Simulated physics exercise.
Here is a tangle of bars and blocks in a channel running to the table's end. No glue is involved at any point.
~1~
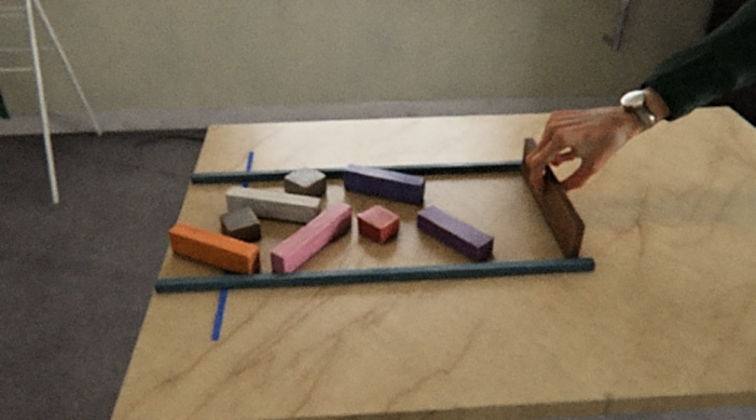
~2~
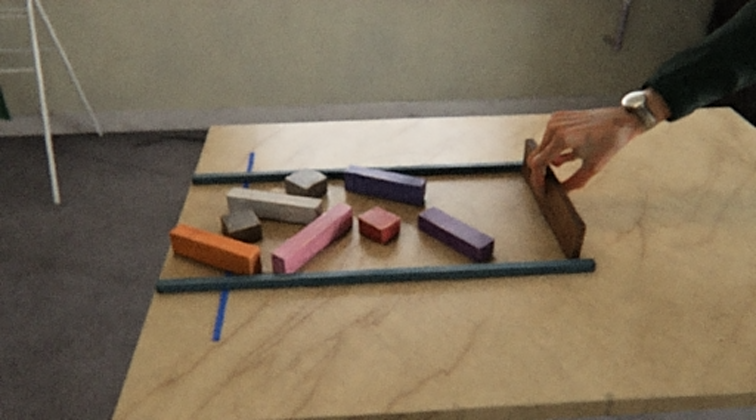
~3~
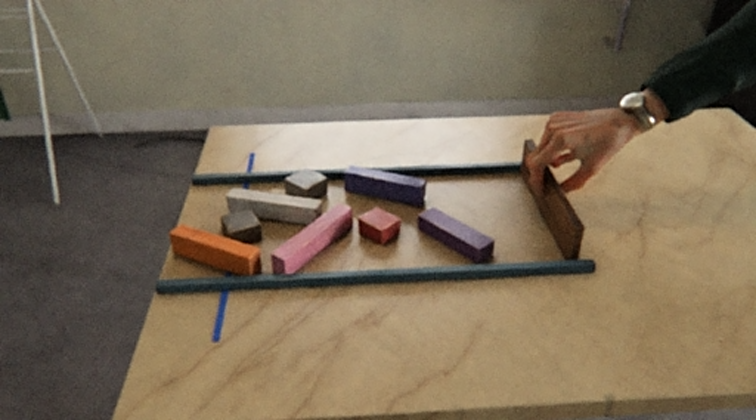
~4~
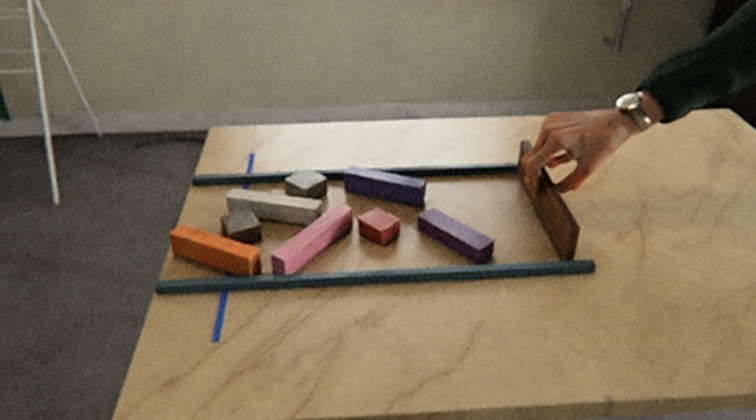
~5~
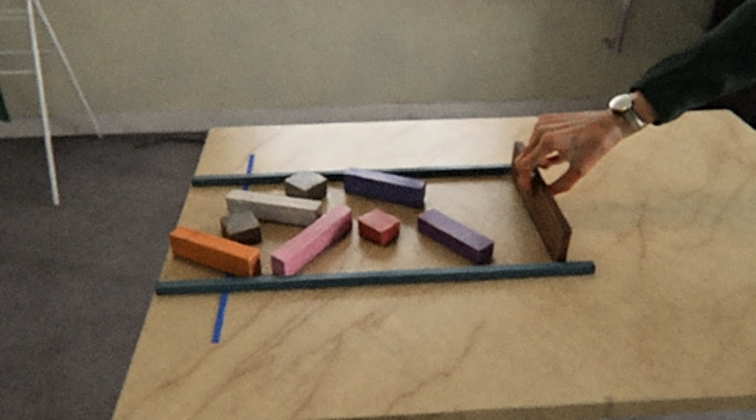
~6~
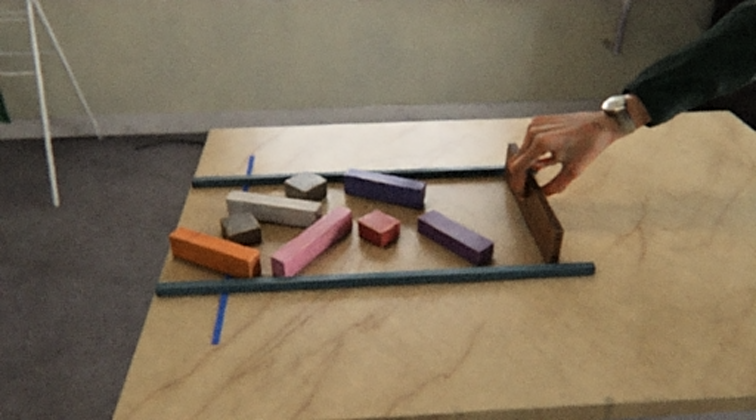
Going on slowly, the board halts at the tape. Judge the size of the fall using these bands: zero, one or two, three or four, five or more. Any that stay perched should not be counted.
Three or four come down.
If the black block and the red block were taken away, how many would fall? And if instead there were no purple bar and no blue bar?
Going first to second: 2 and 3.
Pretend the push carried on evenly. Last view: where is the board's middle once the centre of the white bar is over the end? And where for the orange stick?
The middle is at (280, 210) when it's the white bar, and at (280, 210) when it's the orange stick.
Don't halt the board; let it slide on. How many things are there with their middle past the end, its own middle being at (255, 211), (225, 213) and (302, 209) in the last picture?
First 3, next 4, last 0.
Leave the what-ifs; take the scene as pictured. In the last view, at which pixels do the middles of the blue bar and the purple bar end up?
In the last picture, roughly (205, 192) and (221, 244).
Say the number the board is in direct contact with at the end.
Contact count: 2.
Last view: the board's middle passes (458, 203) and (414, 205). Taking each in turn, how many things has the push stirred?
So far 1, and 3 at the second.
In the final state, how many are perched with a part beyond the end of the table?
That'd be 1.
Early on, none off yet; orange stick at rest near (215, 254); black block at rest near (241, 230); white bar at rest near (274, 210).
A while later, none off yet; orange stick moving near (208, 255); black block at rest near (240, 230); white bar travelled a little near (222, 205).
Finally, the number that fall off is three or four; lost, pink bar, white bar, black block and orange stick.
